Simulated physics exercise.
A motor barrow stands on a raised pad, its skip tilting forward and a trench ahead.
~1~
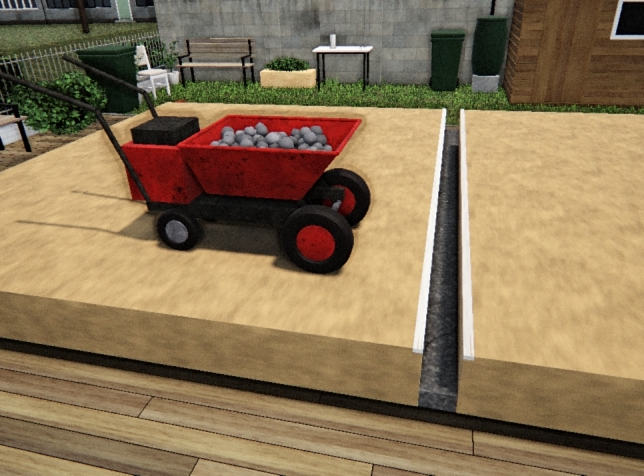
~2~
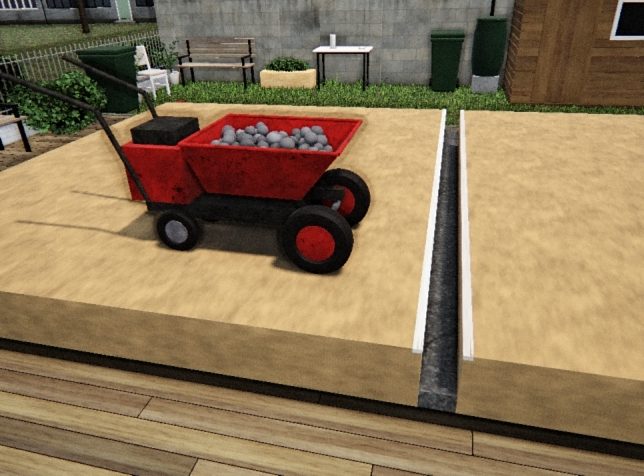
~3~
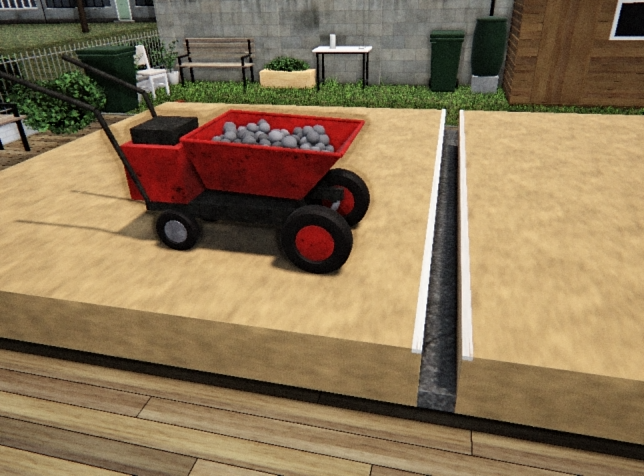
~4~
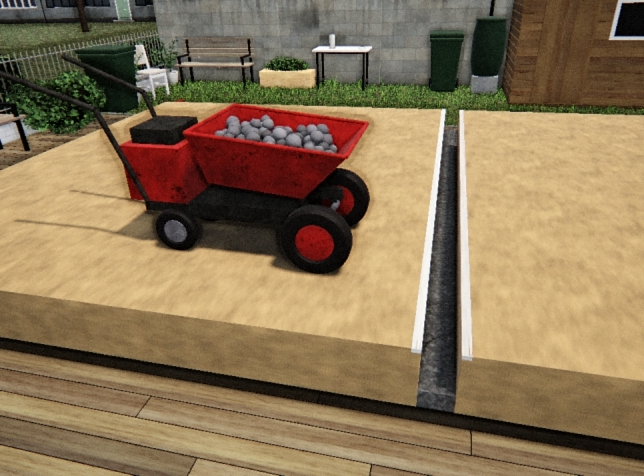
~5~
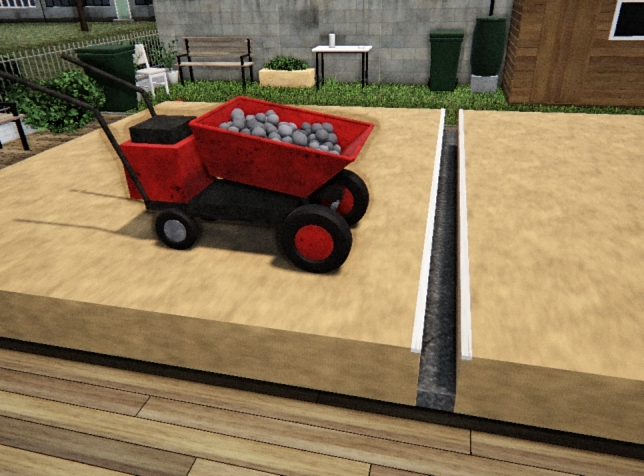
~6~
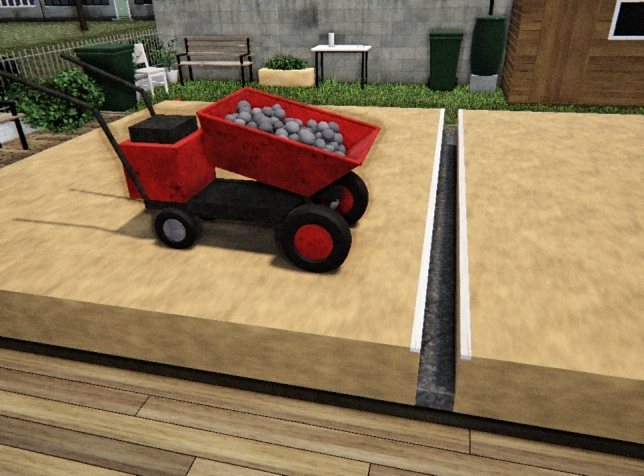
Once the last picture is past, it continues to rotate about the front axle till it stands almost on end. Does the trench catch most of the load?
Majority in.
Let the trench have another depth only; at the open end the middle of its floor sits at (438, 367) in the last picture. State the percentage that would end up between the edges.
The share comes out near 50 percent.
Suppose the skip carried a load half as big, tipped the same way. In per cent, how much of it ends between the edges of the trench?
I'd say close to 90 per cent of it.
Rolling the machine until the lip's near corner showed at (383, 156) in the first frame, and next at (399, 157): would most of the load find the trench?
Respectively: A smaller portion, a smaller portion.
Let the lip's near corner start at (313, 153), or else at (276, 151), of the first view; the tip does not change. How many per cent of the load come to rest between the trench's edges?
The first stop gives 60 per cent; the second gives 40 per cent.
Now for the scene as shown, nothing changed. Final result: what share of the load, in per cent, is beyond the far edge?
That share comes out near 25 in a hundred.
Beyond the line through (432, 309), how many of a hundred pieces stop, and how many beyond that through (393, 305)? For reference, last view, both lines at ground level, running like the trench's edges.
80 % and 100 %, in that order.
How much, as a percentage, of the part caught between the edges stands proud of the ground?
My figure is near 15 per cent.
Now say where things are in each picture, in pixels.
In the first frame, lip of the skip at (337, 154), level; top of the load at (268, 144), round cobbles; first edge of the trench at (422, 308); far edge at (468, 313), the trench under half as wide as the skip, and about as deep as wide.
In the second frame, lip of the skip at (338, 155), level; top of the load at (269, 143).
In the third frame, lip of the skip at (341, 156), tipped barely; top of the load at (264, 140).
In the fourth frame, lip of the skip at (346, 157), tipped a little; top of the load at (248, 132).
In the fifth frame, lip of the skip at (352, 160), tipped a little; top of the load at (253, 126).
In the sixth frame, lip of the skip at (360, 164), tipped clearly; top of the load at (260, 120); first edge of the trench at (420, 307); far edge at (465, 313).
Soon after the last picture, skip tipped steeply; all in the skip.
A little later, skip tipped right over; most in the skip; a stray few short of the trench; about a quarter in or heaped over the trench; a stray few beyond it; a small part falling.
Later still, skip tipped right over; a stray few in the skip; a small part short of the trench; about two thirds in or heaped over the trench; about a quarter beyond it.
By the end, skip tipped right over; a small part short of the trench; about two thirds in or heaped over the trench; about a quarter beyond it.
